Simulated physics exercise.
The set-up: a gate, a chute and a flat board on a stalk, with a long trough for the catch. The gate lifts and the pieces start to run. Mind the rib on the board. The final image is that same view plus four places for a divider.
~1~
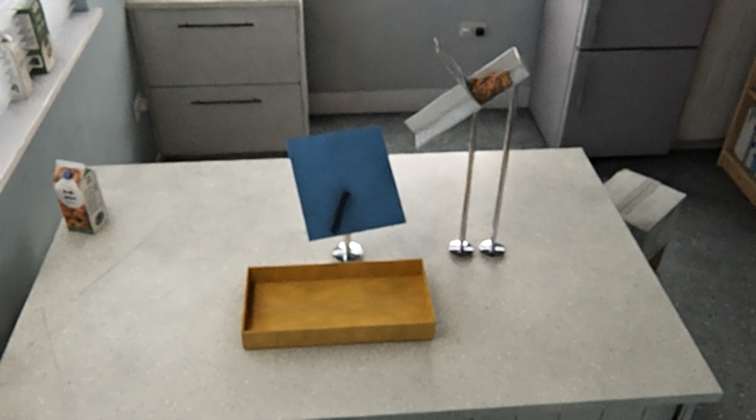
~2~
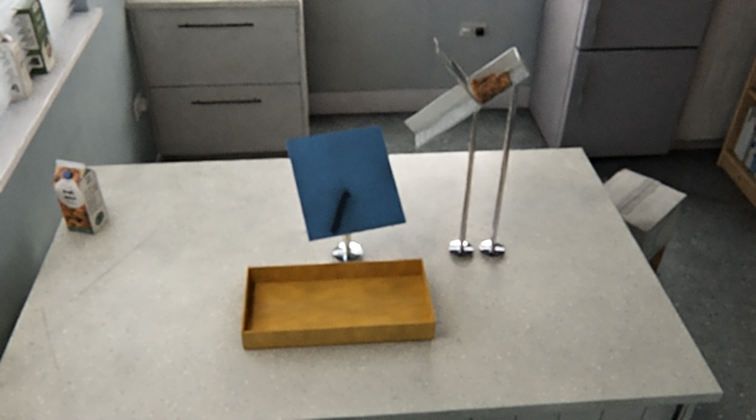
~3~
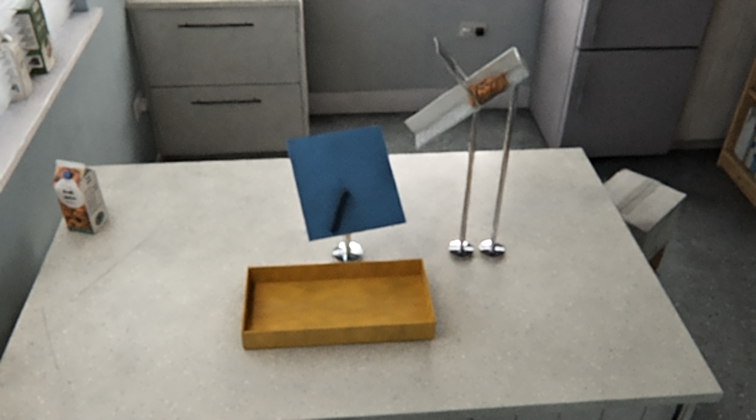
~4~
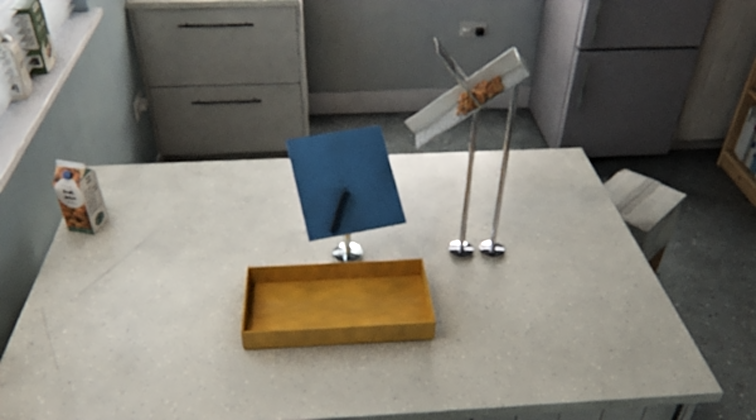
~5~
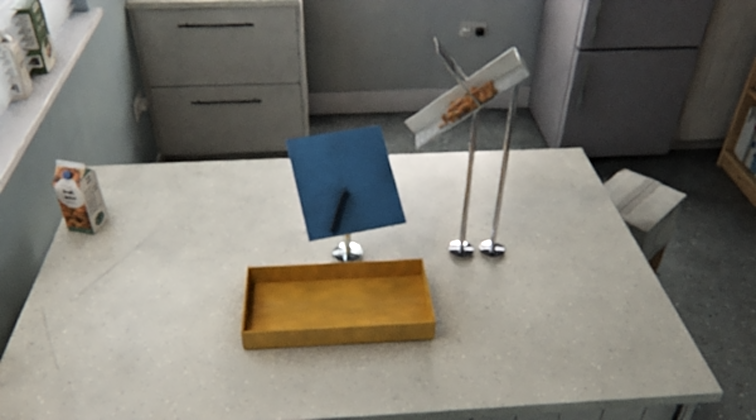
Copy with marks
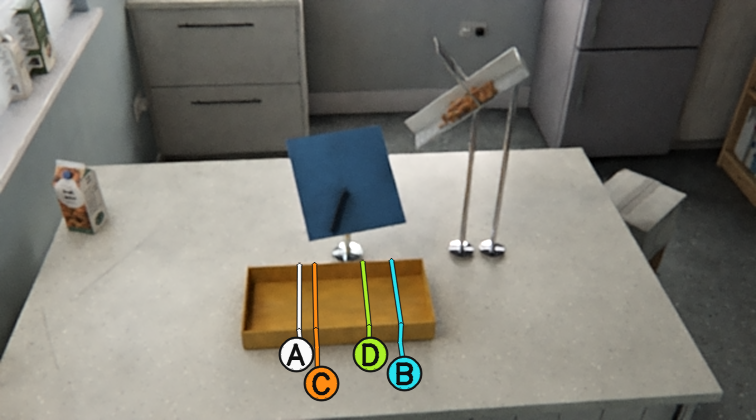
A pale table held a tilted blue board behind an empty yellow tray, and in a raised sloping chute on the right, a clump of small brown pieces slid down and leftward, spreading out.
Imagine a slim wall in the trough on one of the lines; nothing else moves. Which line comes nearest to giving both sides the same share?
D is best.
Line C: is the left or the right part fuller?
The right side.
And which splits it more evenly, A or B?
Here it is line B.
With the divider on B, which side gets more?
The left side.
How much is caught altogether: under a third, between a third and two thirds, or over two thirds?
About that: Over two thirds.
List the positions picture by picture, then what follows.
Load behind the gate near (488, 88), roasted chickpeas; lip of the chute near (416, 142), sloping fairly steeply, in the first picture.
Middle of the board near (346, 181), tilted fairly steeply; middle of its low edge near (359, 232); of its high edge near (334, 132), in the second picture.
Front corners of the trough near (242, 332) and (435, 322), empty; front of the load near (470, 102), in the third picture.
Middle of the load near (478, 93); its front near (458, 114), close to a third of the way to the lip; rib from (345, 187) to (332, 229), in the fourth picture.
Middle of the load near (470, 102); its front near (440, 126), close to two thirds of the way to the lip, in the fifth picture.
On the marked copy, line A crosses the front rim at (299, 329); line B crosses the front rim at (400, 324); line C crosses the front rim at (315, 328); line D crosses the front rim at (369, 325).
If A is chosen, of what is caught, none at all on the left of the divider, the whole lot on the right.
If B is chosen, of what is caught, the bulk on the left of the divider, a small share on the right.
If C is chosen, of what is caught, only a few on the left of the divider, all but a few on the right.
If D is chosen, of what is caught, close to half on the left of the divider, close to half on the right.
